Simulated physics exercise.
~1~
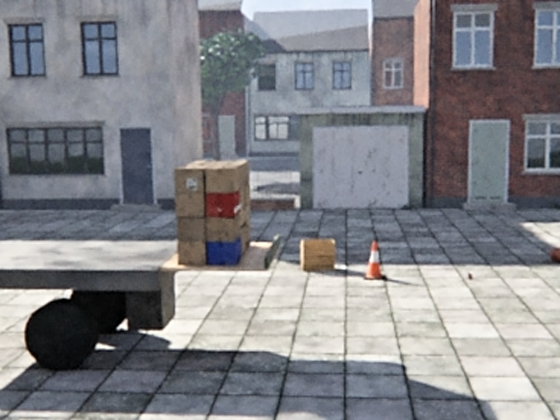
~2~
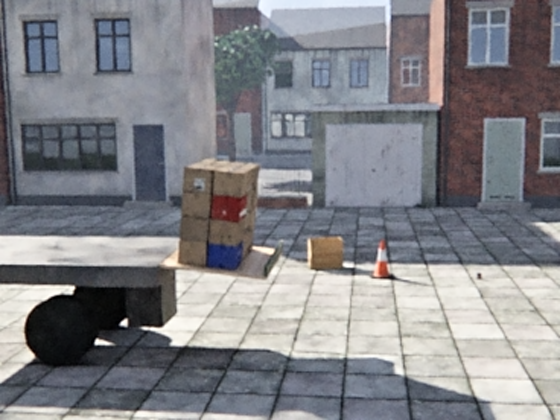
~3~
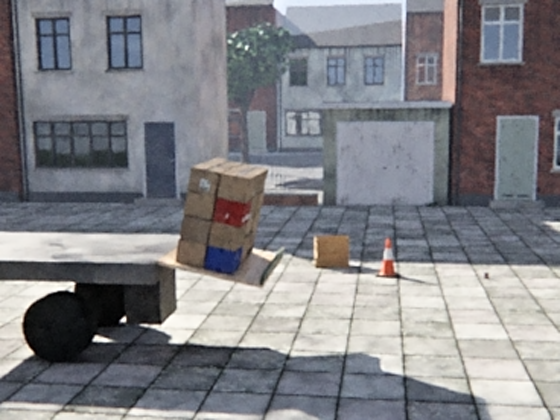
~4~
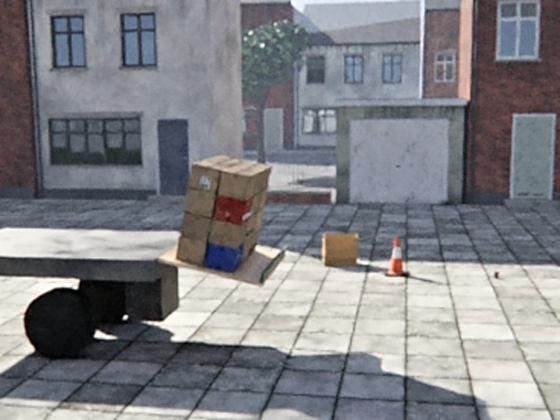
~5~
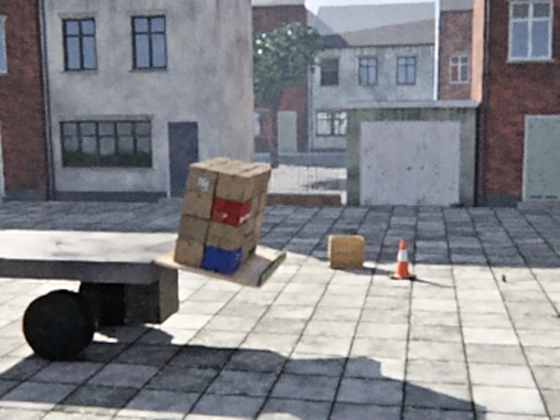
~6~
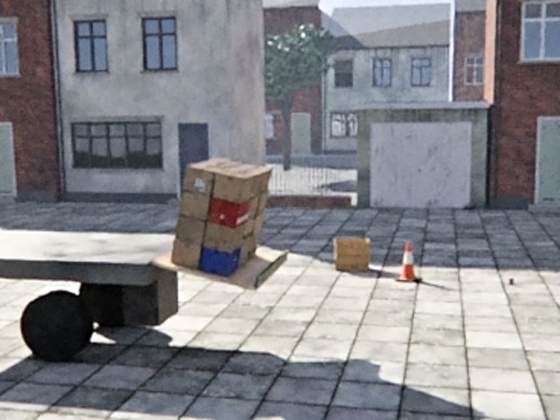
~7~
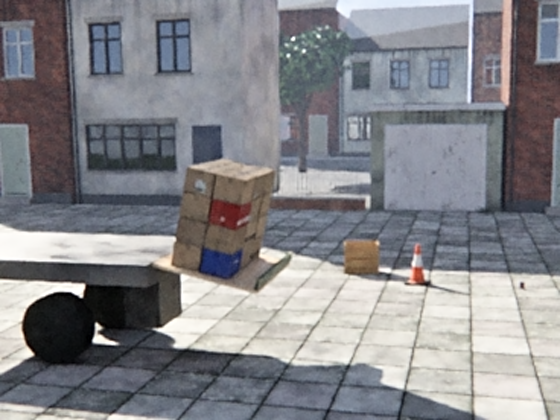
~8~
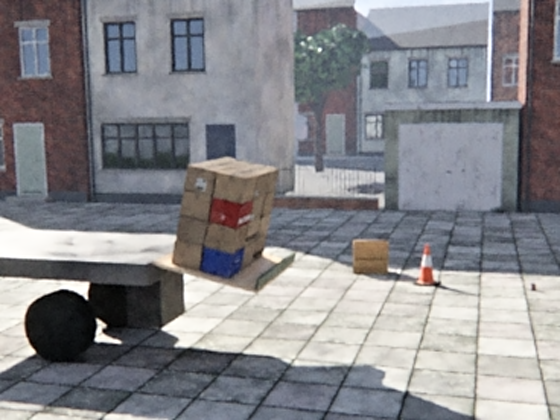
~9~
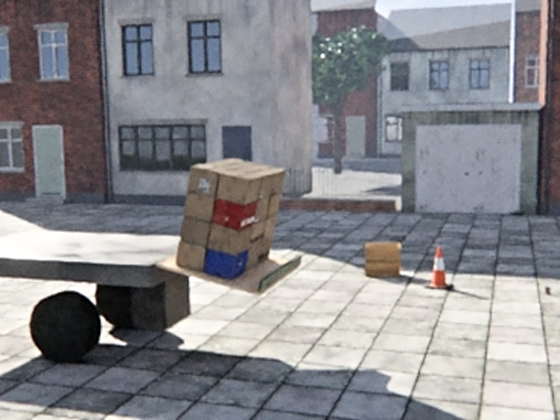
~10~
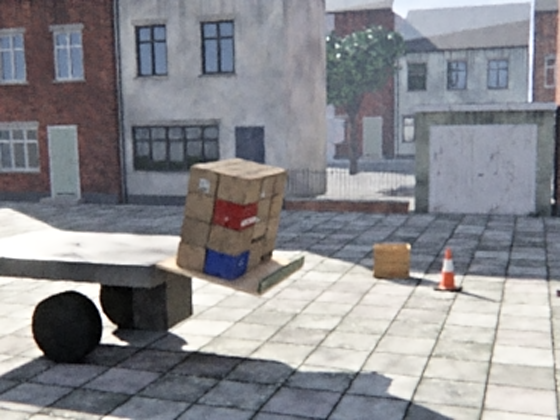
A stack of taped cartons tilts as the flap beneath it sinks, and stays put.
